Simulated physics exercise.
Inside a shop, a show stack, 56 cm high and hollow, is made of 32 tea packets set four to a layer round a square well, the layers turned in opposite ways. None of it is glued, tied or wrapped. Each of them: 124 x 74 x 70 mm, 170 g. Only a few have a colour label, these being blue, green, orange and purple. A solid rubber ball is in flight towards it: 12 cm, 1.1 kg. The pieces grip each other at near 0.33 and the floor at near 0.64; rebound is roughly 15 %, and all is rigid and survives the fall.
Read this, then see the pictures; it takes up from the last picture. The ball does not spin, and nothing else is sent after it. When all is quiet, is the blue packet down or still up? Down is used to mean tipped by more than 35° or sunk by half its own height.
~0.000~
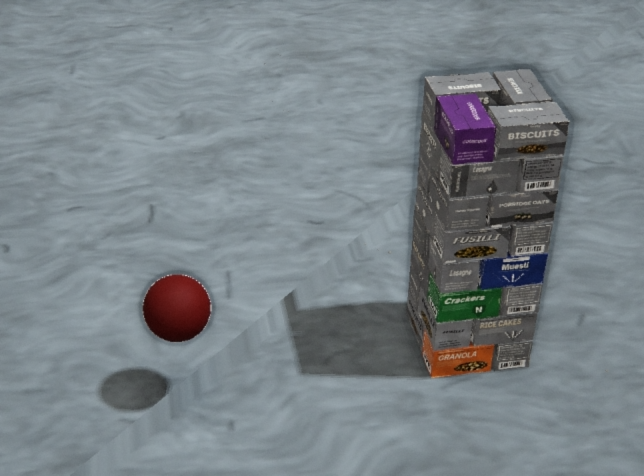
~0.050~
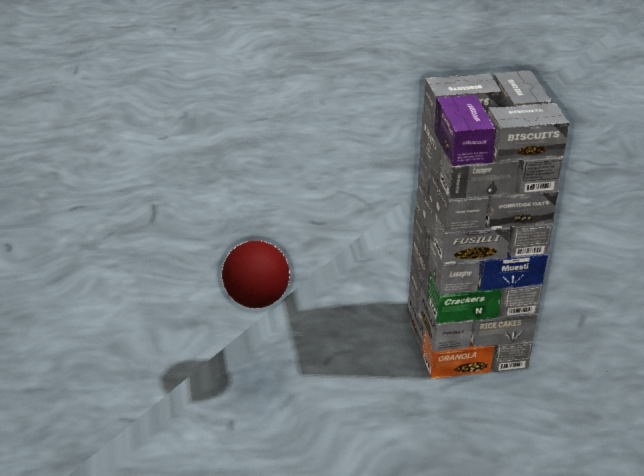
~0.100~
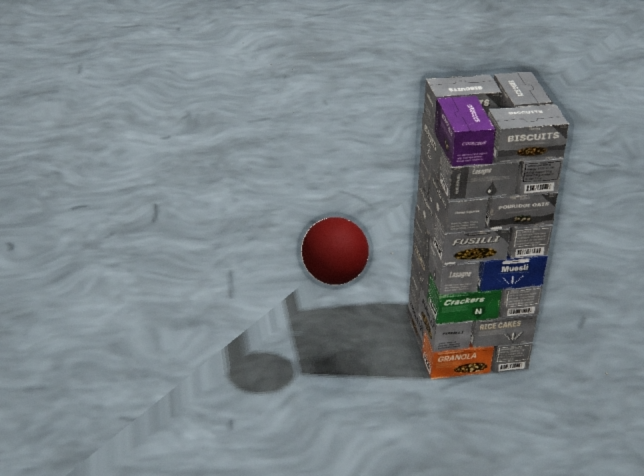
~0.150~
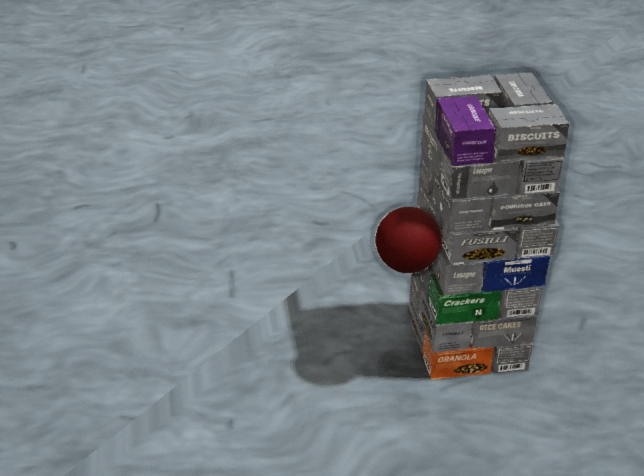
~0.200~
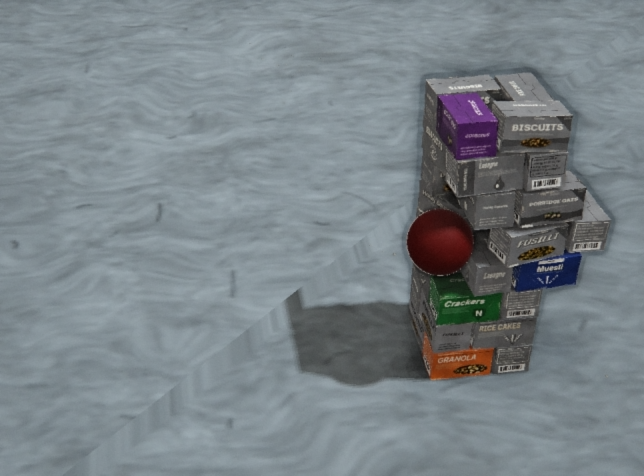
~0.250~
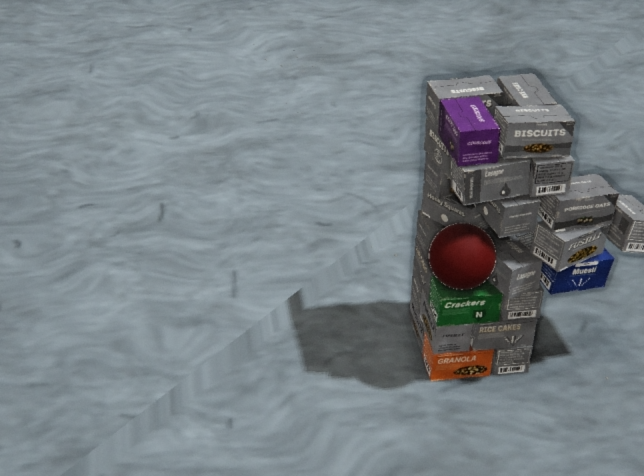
Once things settle, I'd say the blue packet goes down.
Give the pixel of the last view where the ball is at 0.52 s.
Position: About (525, 300).
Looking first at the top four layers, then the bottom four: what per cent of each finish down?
Top 80 per cent versus bottom 10 per cent.
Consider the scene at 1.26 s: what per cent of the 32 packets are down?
It's 45 percent at that point.
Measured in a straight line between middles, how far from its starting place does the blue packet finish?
It ends some 35 cm from where it began.
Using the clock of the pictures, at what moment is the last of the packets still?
2.5 s, roughly.
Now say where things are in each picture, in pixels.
In the first picture (places mark the middle of the side facing us; the camera moves round a little), ball (177, 308) 44 cm from contact, 3.3 m/s; blue packet (515, 273); purple packet (466, 111); orange packet (463, 362); nothing disturbed.
Ball (256, 274) 29 cm from contact, 3.1 m/s; blue packet (515, 274), in the second picture.
Ball (335, 251) 15 cm from contact, 3.0 m/s; blue packet (514, 275), in the third picture.
Ball (408, 240) after contact, 2.0 m/s; blue packet (517, 275); 4 disturbed, none down, in the fourth picture.
Ball (440, 242) after contact, 1.0 m/s; blue packet (549, 274) shifted 7 cm; purple packet (467, 107) leaning 5°; steepest lean 7°, the packet at (537, 135); 15 disturbed, none down, in the fifth picture.
Ball (462, 256) after contact, 1.1 m/s; blue packet (583, 277) leaning 7°; purple packet (470, 113) shifted 11 mm; green packet (470, 311); 19 disturbed, none down, in the sixth picture.
After 0.52 s, ball still moving; 9 of the 32 packets down; blue packet leaning 7°, 20 cm lower; purple packet on its side.
After 1.26 s, ball still moving; 15 of the 32 packets down; blue packet 21 cm lower; purple packet on its side.
At rest (2.9 s), ball rolling away; 15 of the 32 packets down; blue packet 21 cm lower; purple packet on its side; green packet shifted 9 mm. As the last picture would show them, middles, blue packet near (634, 351).
